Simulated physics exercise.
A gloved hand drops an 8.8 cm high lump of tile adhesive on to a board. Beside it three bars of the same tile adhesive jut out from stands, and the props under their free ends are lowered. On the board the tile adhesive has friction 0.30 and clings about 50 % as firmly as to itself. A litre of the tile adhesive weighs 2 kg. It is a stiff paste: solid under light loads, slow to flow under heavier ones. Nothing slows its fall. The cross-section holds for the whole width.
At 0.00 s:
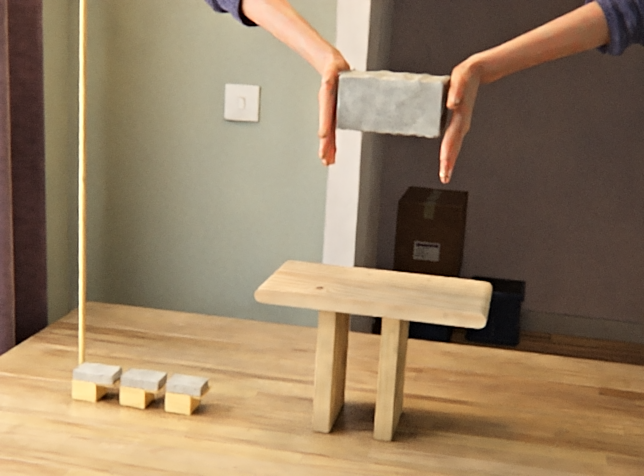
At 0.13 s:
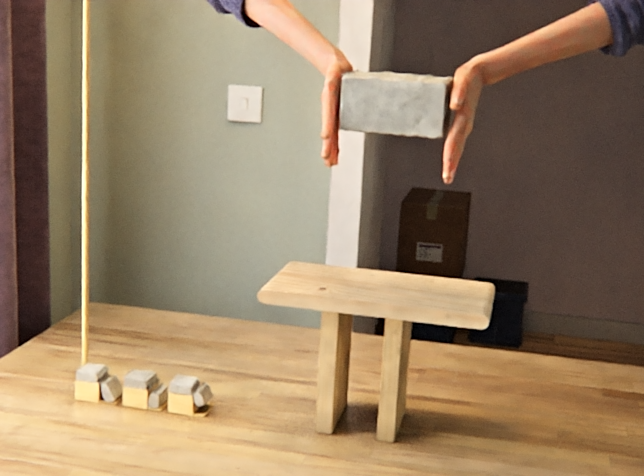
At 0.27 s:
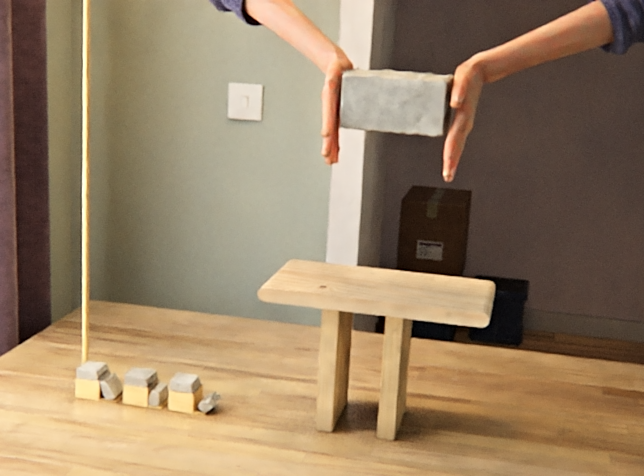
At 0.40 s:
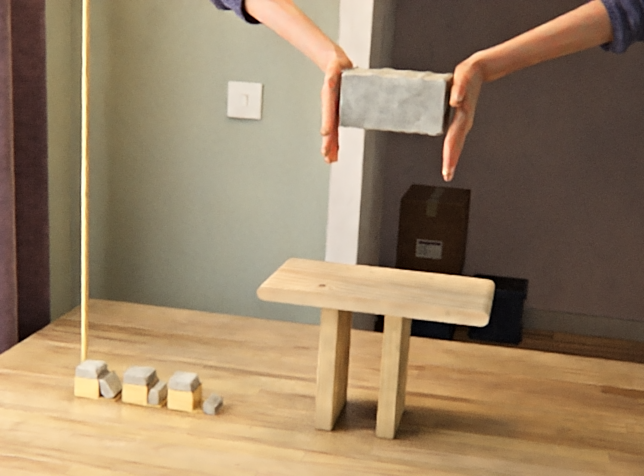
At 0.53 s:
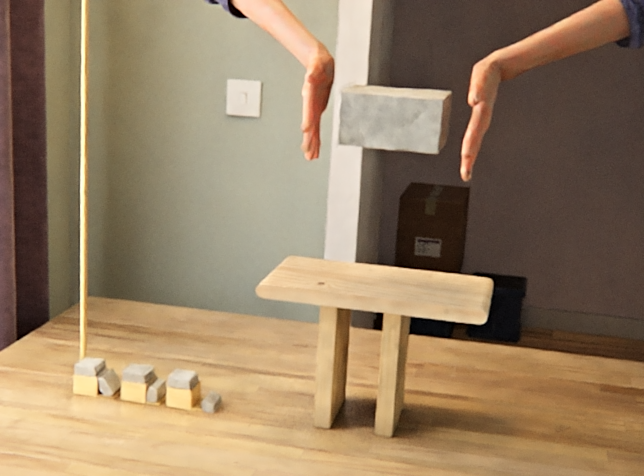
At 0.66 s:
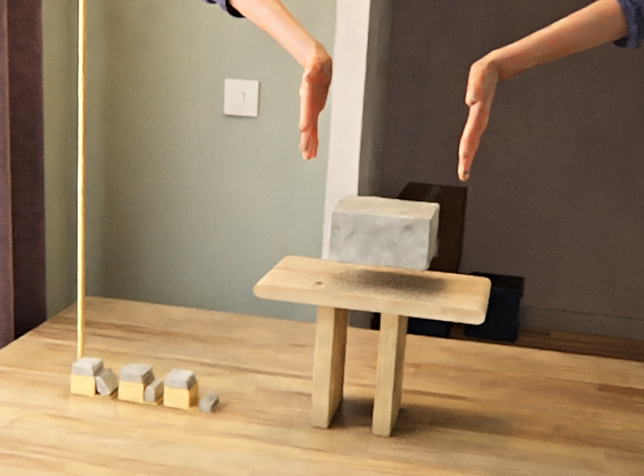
The footage shows the overhanging ends of three small grey bars on stands at left break and drop, while two hands hold a grey block above a wooden board, then part, and the block drops onto the board.
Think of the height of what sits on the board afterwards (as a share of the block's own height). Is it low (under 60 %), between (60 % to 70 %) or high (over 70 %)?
The band is low (under 60 %).
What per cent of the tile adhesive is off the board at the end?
About 55 % off the board.
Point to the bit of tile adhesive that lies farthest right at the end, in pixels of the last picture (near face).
Near (450, 299).
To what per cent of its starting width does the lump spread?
About 190 %.
After 0.78 s, it stands 93 % of its first height and none has gone off the board.
After 0.91 s, it stands 51 % of its first height and none has gone off the board.
After 1.04 s, it stands 50 % of its first height and 13 % has gone off the board.
After 1.18 s, it stands 50 % of its first height and 53 % has gone off the board.
After 1.30 s, at the end, it stands 50 % of its first height and 53 % has gone off the board.
